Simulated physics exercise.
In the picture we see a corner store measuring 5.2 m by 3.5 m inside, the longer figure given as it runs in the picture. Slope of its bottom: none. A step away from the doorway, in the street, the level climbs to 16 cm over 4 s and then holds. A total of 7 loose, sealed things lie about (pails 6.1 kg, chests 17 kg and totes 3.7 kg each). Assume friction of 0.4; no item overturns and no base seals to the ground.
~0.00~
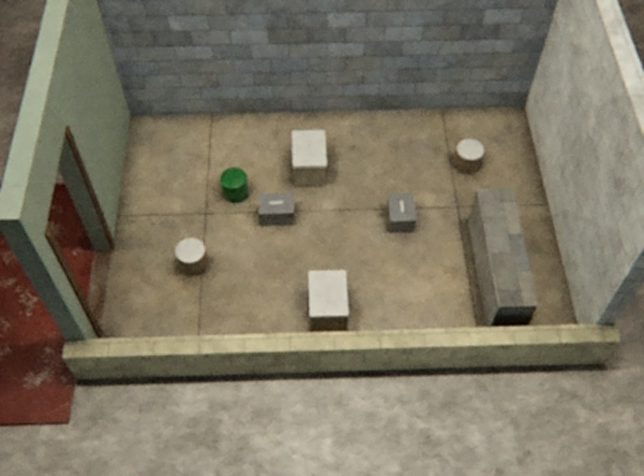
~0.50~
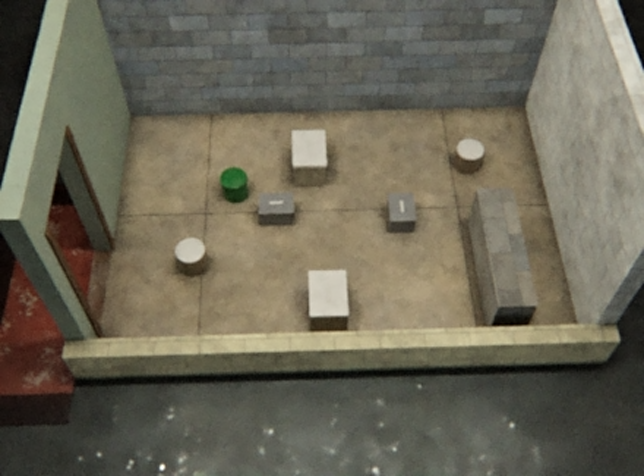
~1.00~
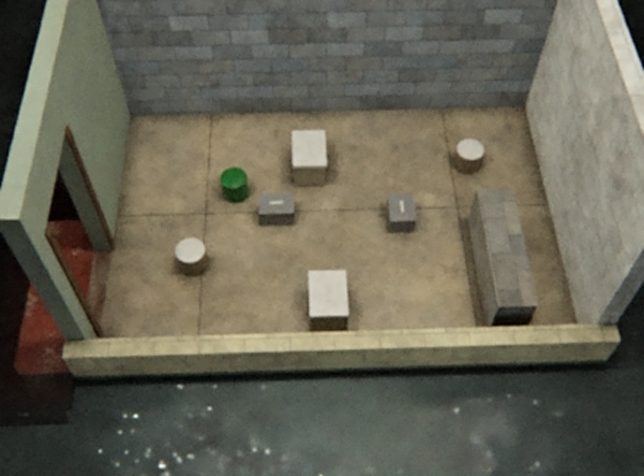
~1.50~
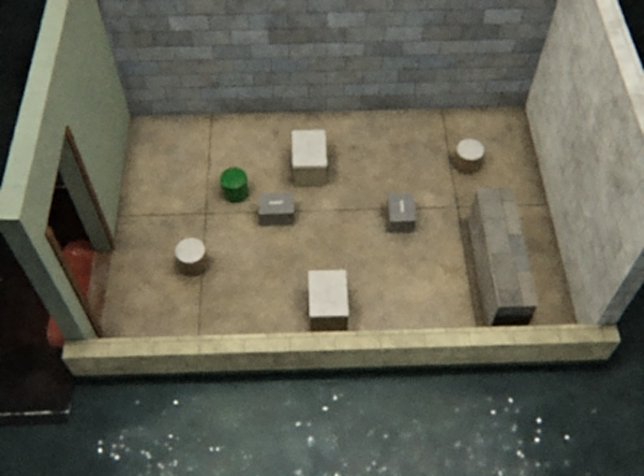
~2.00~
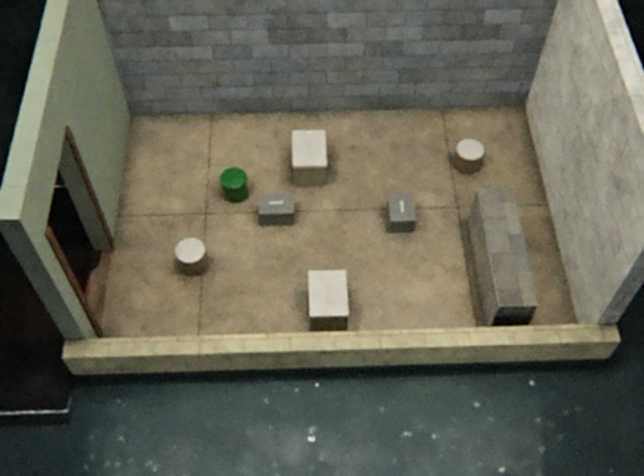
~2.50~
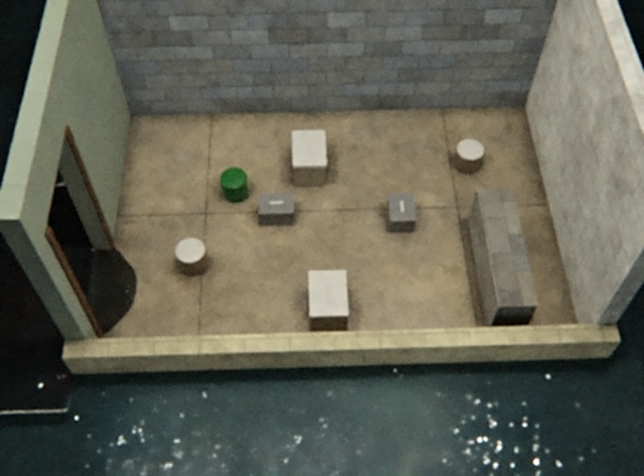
A corner store seen from above, with a green pail, pale blocks and small grey boxes on its tan floor, stands beside a red patch outside the left doorway. Dark water spreads over the ground outside and covers the red, then a small dark pool enters through the doorway; nothing inside shifts.
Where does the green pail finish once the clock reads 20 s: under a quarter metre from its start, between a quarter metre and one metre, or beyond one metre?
It finishes short of the quarter-metre mark.
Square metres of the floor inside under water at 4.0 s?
The covered patch comes to about 3.0 m2.
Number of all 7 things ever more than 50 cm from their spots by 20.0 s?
Count: 5.
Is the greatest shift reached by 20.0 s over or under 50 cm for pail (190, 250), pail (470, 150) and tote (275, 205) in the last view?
Result, in order: Higher / higher / higher.
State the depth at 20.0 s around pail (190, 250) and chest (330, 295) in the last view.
Depths: Near 10 cm, then near 11 cm.
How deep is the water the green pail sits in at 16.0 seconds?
Depth: About 4 cm.
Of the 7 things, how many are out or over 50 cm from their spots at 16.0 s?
The number comes to 5.
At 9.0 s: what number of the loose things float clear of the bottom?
Total: 0.
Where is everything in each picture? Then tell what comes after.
The first picture shows the green pail at (234, 178) rests on the ground; water covers 0.0 m2; 0 of 7 have shifted.
The second picture shows the green pail at (234, 178) rests on the ground; water covers 0.0 m2; 0 of 7 have shifted.
The third picture shows the green pail at (234, 178) rests on the ground; 0.0 m2 under water; 0 of 7 have shifted.
The fourth picture shows the green pail at (234, 178), on the bottom; 0.0 m2 under water; 0 of 7 have shifted.
The fifth picture shows the green pail at (234, 178) rests on the ground; water covers 0.0 m2; 0 of 7 have shifted.
The sixth picture shows the green pail at (234, 178) rests on the ground; water covers 0.2 m2; 0 of 7 have shifted.
After 4.0 s the green pail is near (234, 178), 0.0 m from its start, aground; 0 afloat.
After 9.0 s the green pail is near (234, 176), 0.0 m from its start, aground; 0 afloat.
After 16.0 s the green pail is near (234, 176), 0.0 m from its start, aground; 5 afloat.
After 20.0 s the green pail is near (234, 176), 0.0 m from its start, aground; 5 afloat.
